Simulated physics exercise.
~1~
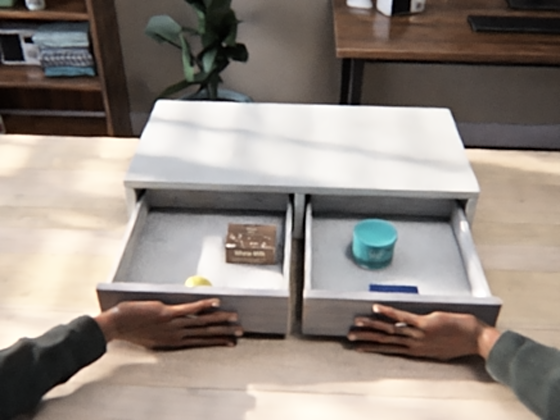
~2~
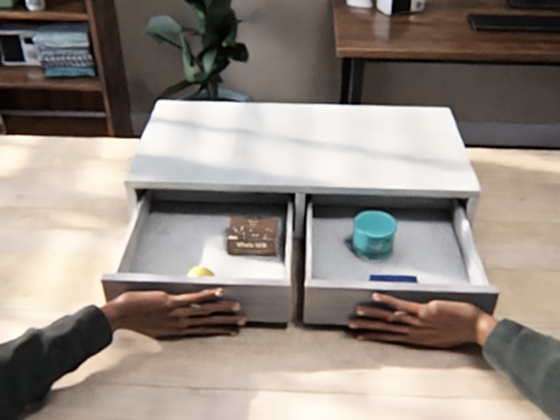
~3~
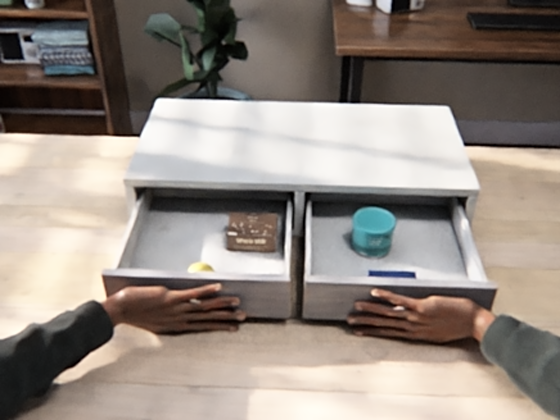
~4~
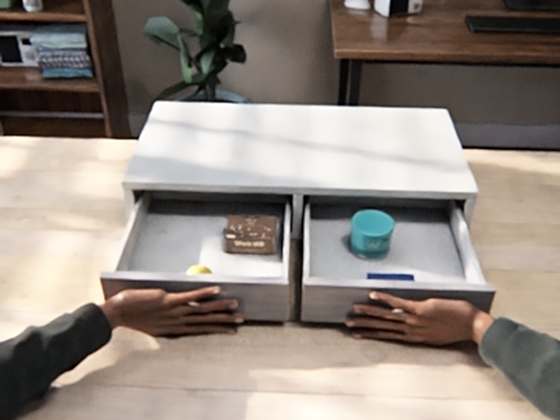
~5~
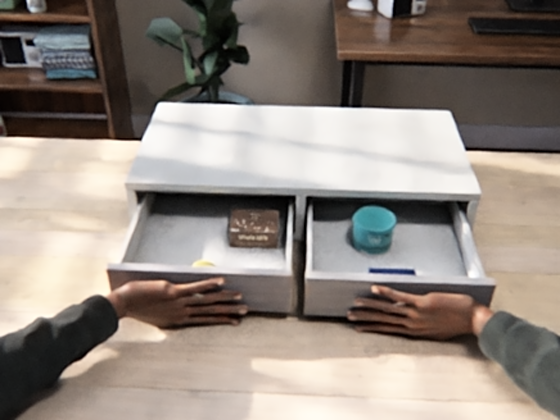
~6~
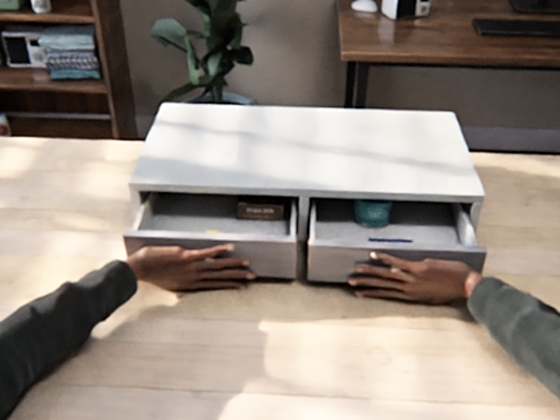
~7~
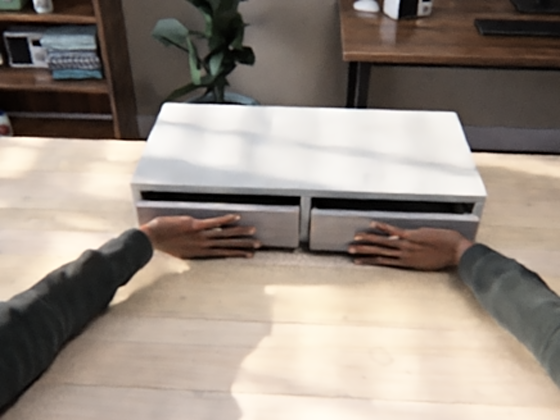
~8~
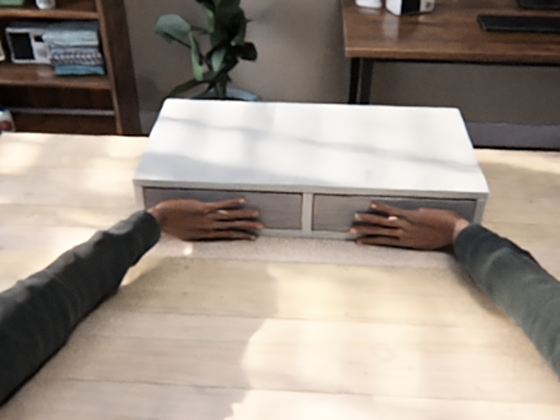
Two hands push a pair of open drawers holding small items until both close.
